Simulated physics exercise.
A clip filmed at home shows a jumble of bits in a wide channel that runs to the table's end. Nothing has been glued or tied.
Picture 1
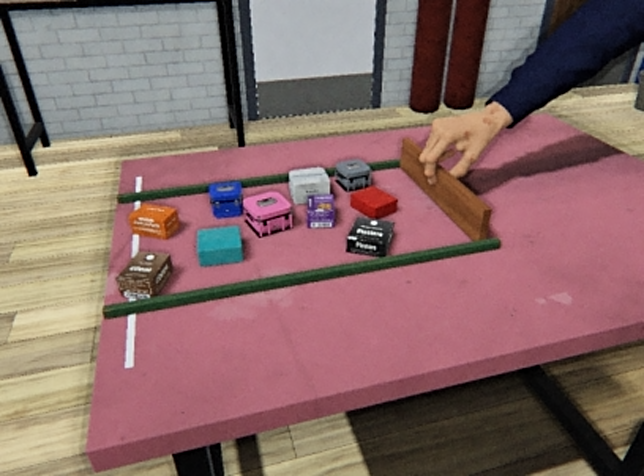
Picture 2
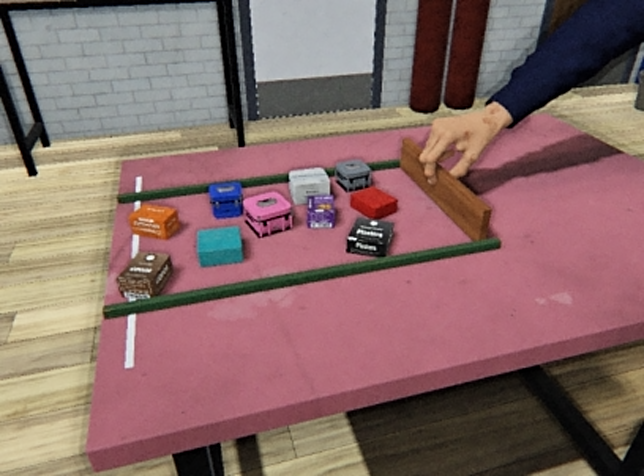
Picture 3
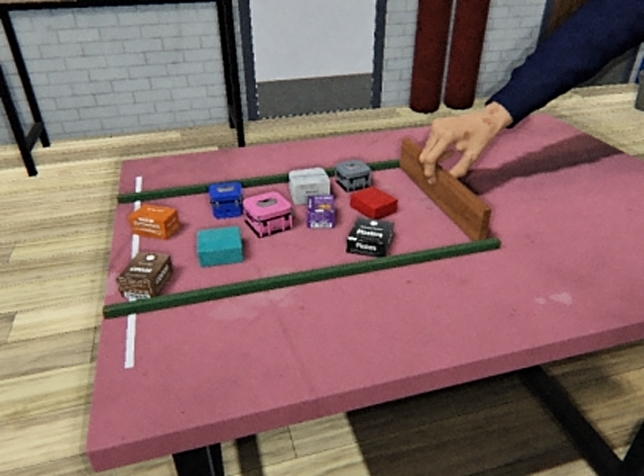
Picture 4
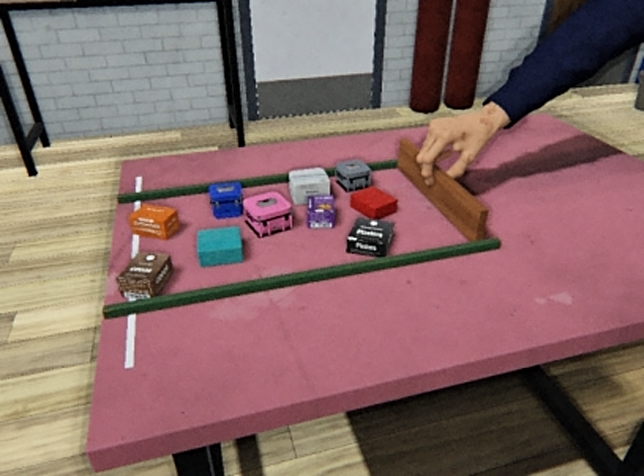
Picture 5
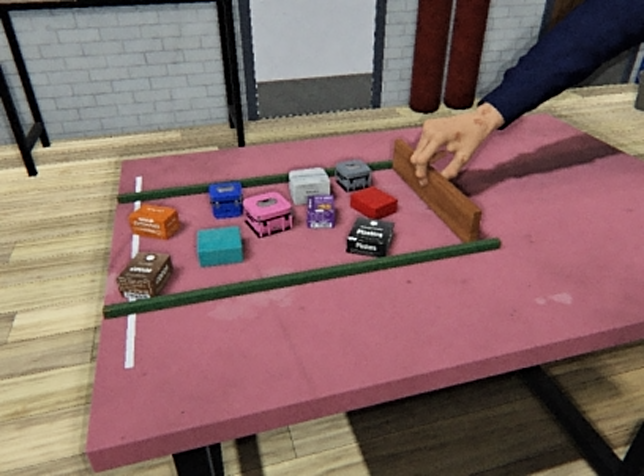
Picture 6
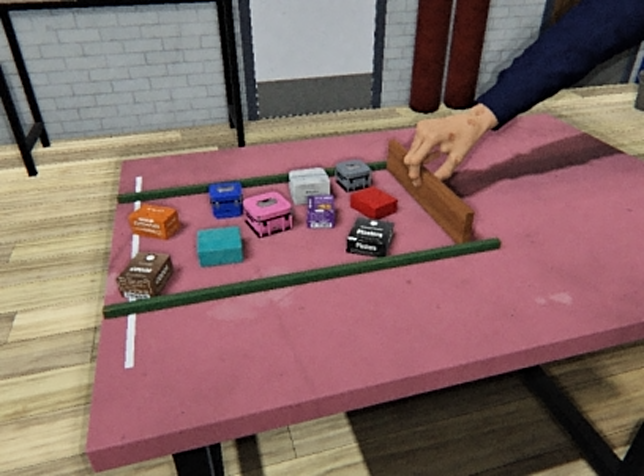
A hand holding a wooden board upright on a pink table, then sliding it slightly left toward small boxes that stay still.
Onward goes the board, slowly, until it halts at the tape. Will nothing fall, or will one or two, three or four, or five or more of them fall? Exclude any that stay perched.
After the sweep, the pieces gone from the top come to five or more, as it turns out.
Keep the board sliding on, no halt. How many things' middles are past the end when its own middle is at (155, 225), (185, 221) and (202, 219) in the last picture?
7; 4; 3.
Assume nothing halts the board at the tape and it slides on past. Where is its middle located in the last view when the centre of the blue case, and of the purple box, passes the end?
About (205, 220), and (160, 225) for the other.
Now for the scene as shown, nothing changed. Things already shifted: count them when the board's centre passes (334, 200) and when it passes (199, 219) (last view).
First position 6; second position 10.
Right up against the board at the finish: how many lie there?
Well, it touches 3.
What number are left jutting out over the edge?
The count would be 3.
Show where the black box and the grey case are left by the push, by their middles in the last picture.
The first near (108, 287), the second near (120, 206).
Early on, none off yet; brown box at rest near (146, 275); orange box at rest near (155, 222); turquoise block at rest near (220, 246).
Finally, the number that fall off is five or more; lost, white box, purple box, pink case, blue case, turquoise block, orange box and brown box.
